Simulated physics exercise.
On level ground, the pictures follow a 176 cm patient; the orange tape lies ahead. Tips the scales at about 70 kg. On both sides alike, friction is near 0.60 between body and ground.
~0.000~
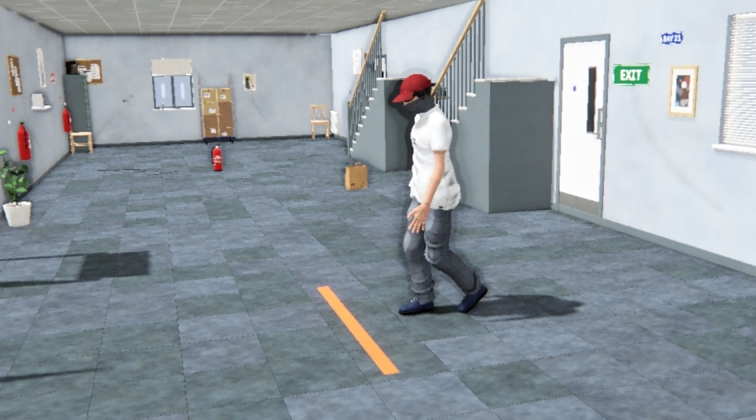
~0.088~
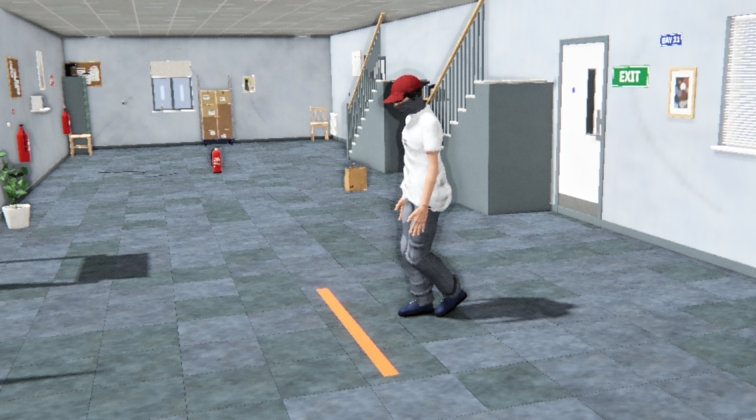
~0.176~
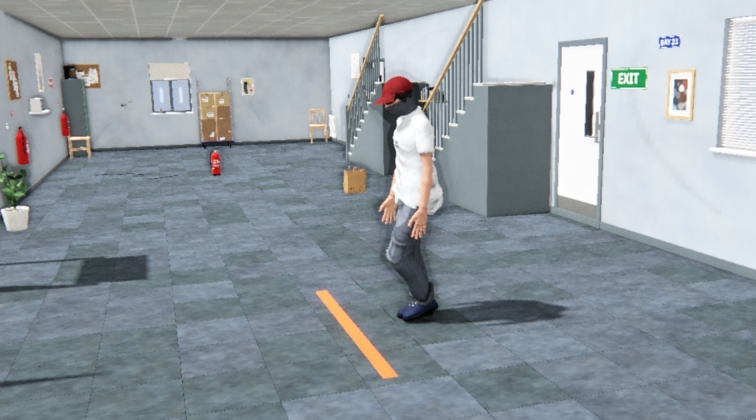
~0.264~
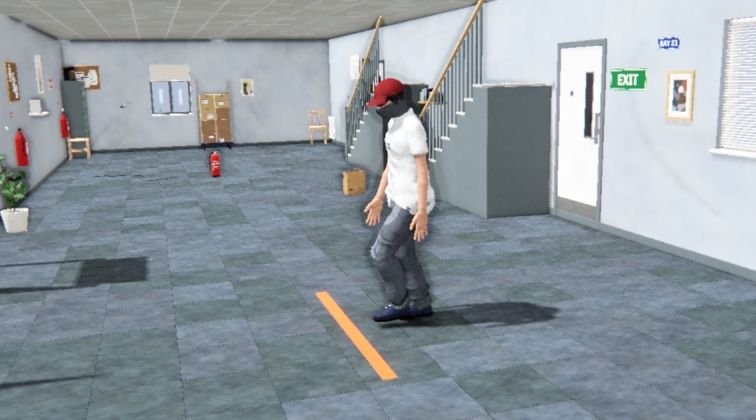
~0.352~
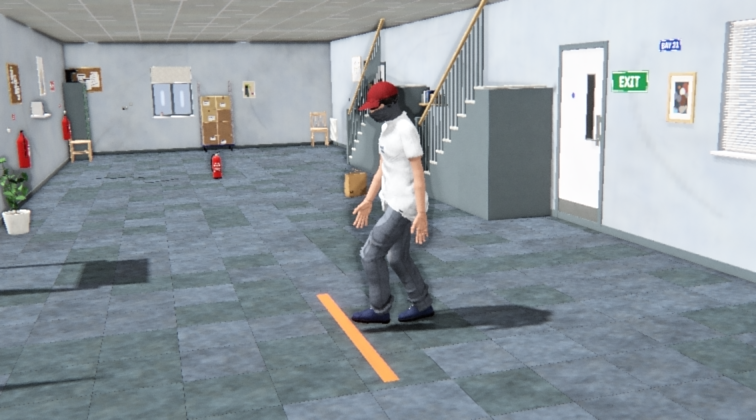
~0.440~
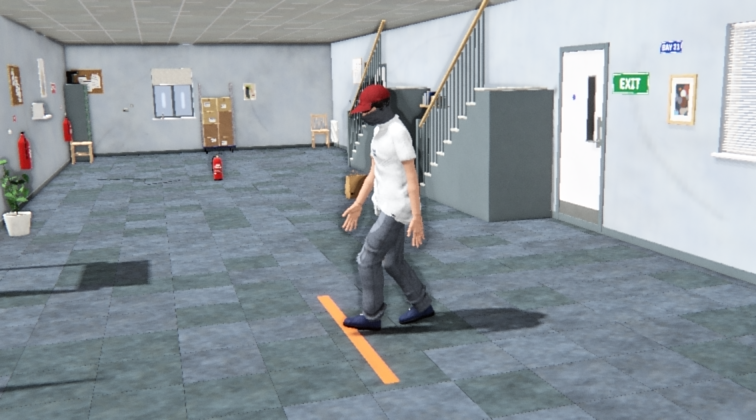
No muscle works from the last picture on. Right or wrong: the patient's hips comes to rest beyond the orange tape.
Wrong.
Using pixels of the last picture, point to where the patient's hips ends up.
Somewhere close to (400, 328).
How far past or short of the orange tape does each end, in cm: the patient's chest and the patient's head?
Patient's chest 10 past, patient's head 30 past.
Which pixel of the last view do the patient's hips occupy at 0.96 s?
At that moment it is roughly at (380, 282).
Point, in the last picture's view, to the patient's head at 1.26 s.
Near pixel (315, 320).
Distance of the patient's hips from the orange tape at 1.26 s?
Around 20 cm shy of it.
After 0.71 s the patient's hips are 19 cm short of the orange tape, near (377, 241) in the last picture's view; the patient's head 6 cm short of the orange tape.
After 0.96 s the patient's hips are 20 cm short of the orange tape, near (380, 282) in the last picture's view; the patient's head 26 cm past the orange tape.
After 1.26 s the patient's hips are 22 cm short of the orange tape, near (397, 321) in the last picture's view.
At rest, 2.3 s, patient's hips stop short of the orange tape; patient's head crosses the orange tape.
